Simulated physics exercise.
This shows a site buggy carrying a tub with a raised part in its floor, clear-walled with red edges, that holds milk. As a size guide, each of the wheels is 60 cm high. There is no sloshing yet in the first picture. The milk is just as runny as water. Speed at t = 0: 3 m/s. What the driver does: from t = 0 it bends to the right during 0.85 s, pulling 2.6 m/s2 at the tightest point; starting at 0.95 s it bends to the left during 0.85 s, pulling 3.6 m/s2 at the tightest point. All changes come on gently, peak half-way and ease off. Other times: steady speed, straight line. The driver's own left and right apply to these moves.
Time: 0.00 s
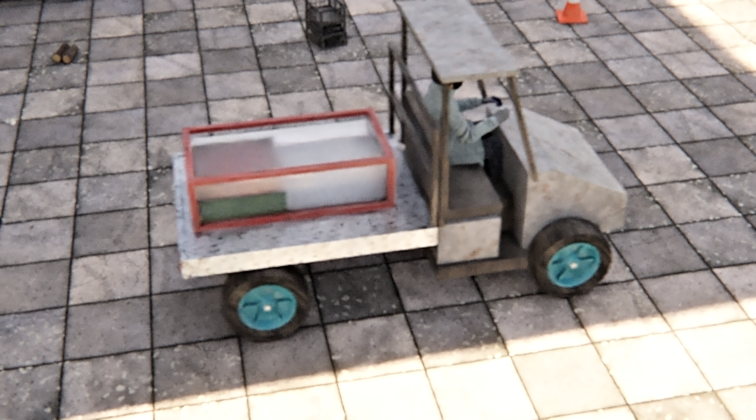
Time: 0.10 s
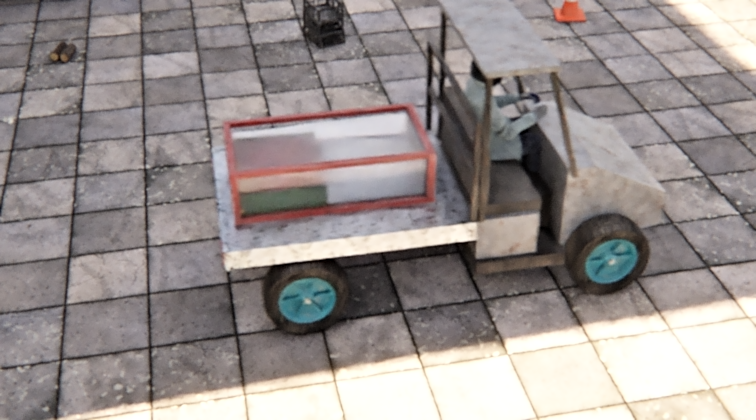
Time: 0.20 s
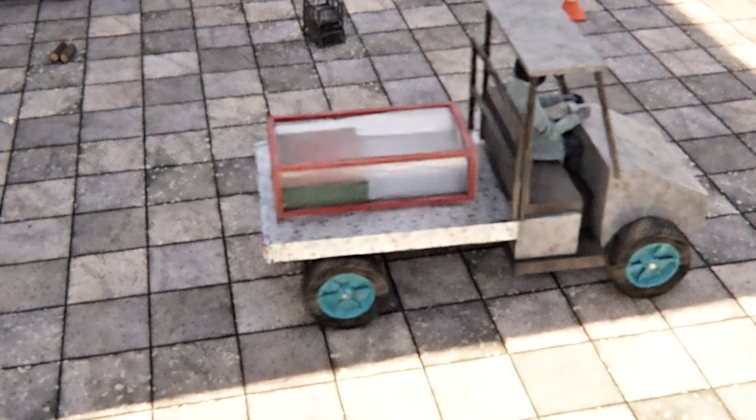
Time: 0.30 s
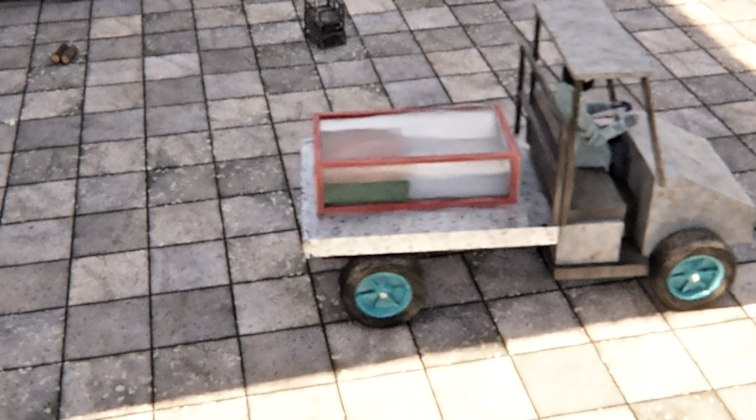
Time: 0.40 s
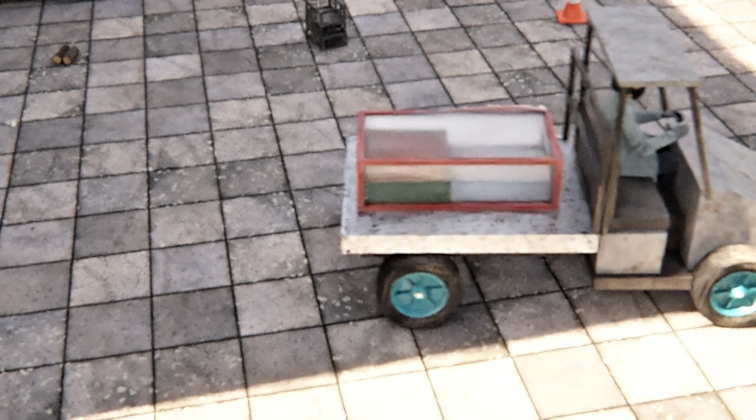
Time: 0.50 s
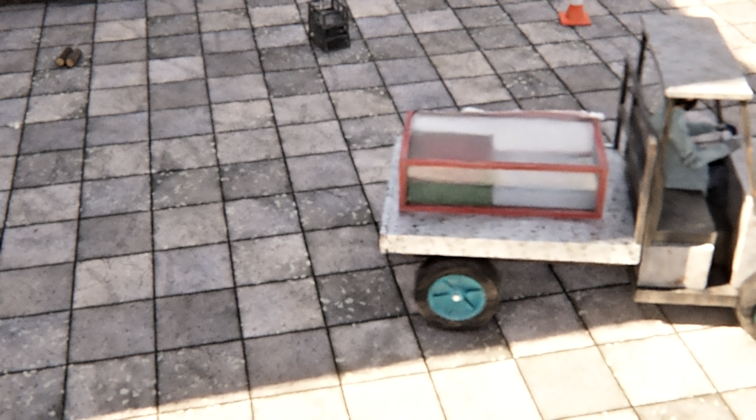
At the start, a site buggy with teal wheels and a seated driver carries a clear, red-edged tub of milky liquid across sunlit and shaded paving. It rolls steadily to the right, its heading turning slightly, until its front passes out of view at the right edge.
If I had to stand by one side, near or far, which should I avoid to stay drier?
Avoid the near side.
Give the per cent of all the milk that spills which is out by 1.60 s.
About 70 %.
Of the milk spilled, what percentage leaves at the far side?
It comes to about 40 per cent of the spill.
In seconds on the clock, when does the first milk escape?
It happens at some 0.6 s.
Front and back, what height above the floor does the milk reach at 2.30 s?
Some 20 cm in front and some 26 cm behind.
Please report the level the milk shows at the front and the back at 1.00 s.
It reads roughly 30 cm up front and 28 cm at the back.
By 1.00 s front 30 cm, middle 31 cm, back 29 cm above the lowest part of the floor; the loss stands at 8 per cent, over the far side, a little elsewhere.
By 1.60 s front 26 cm, middle 23 cm, back 30 cm above the lowest part of the floor; the loss stands at 17 per cent, over the near side and the far side, a little elsewhere.
By 2.30 s front 19 cm, middle 25 cm, back 26 cm above the lowest part of the floor; the loss stands at 25 per cent, over the near side and the far side, a little elsewhere.
By 4.78 s the loss stands at 26 per cent, over the near side and the far side, a little elsewhere; the far side has passed 10 per cent and the near side 13.
